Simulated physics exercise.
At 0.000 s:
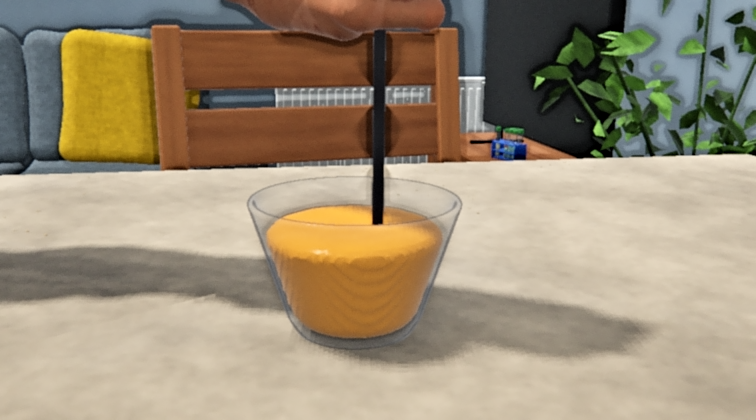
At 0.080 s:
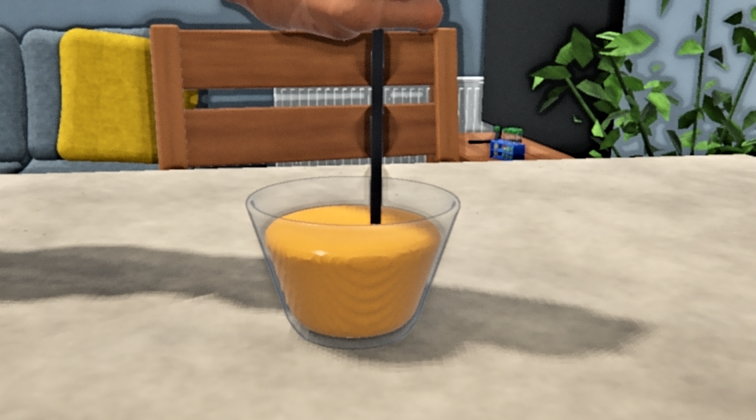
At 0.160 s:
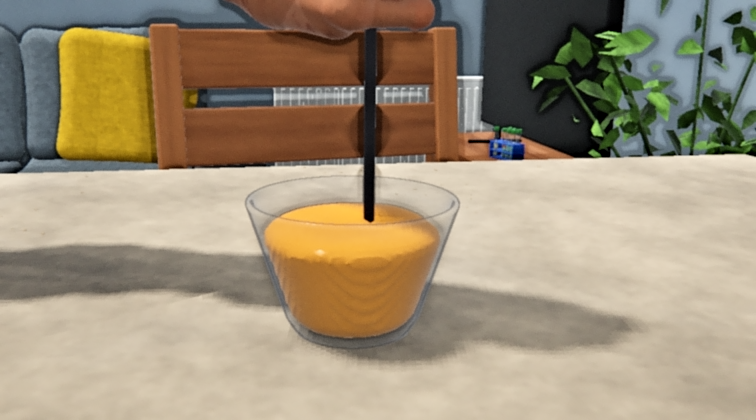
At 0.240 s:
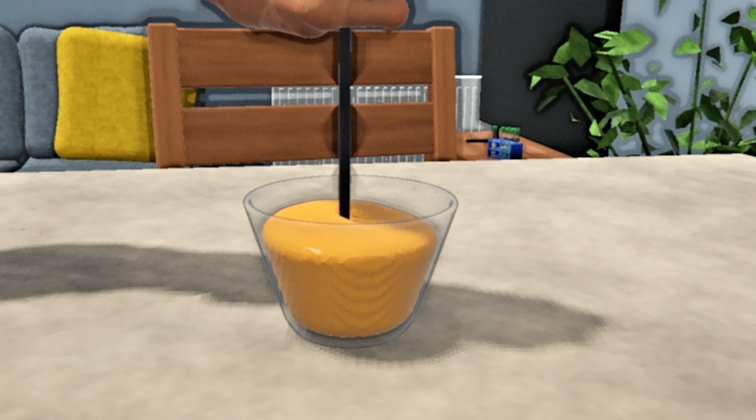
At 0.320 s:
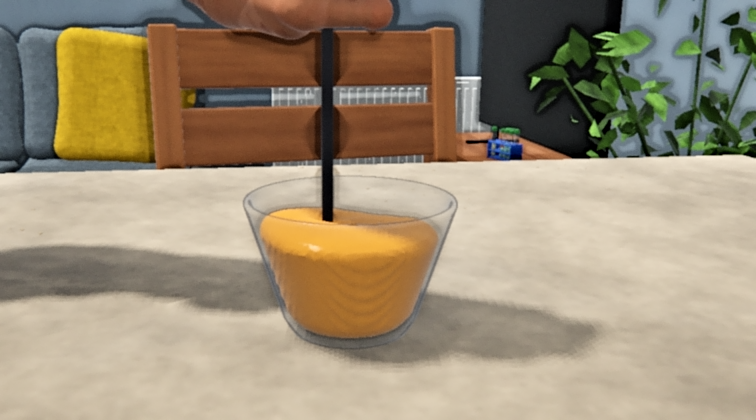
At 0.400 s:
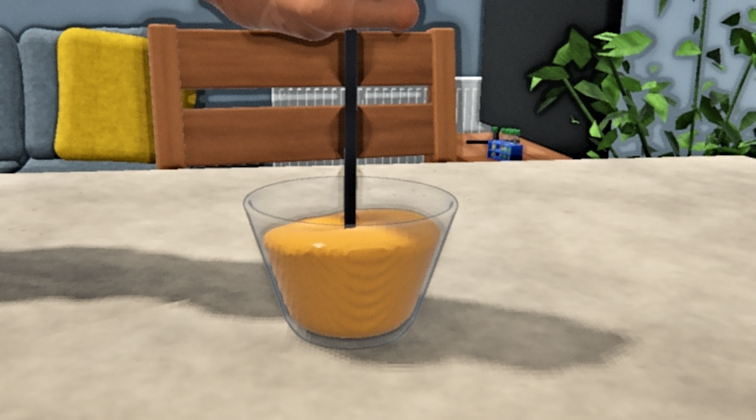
A hand moving a flat black stick left through orange juice in a clear wide cup, then slightly back right.
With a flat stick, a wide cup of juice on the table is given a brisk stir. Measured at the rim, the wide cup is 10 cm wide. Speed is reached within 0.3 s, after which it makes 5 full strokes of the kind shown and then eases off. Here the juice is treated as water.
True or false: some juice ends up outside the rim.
False.
Then, 0.82 s in, 0 ml is over the rim.
Then, 1.25 s in, 0 ml is over the rim.
Then, 1.67 s in, 0 ml is over the rim.
Then, 2.09 s in, 0 ml is over the rim.
Finally, 0 ml is over the rim.
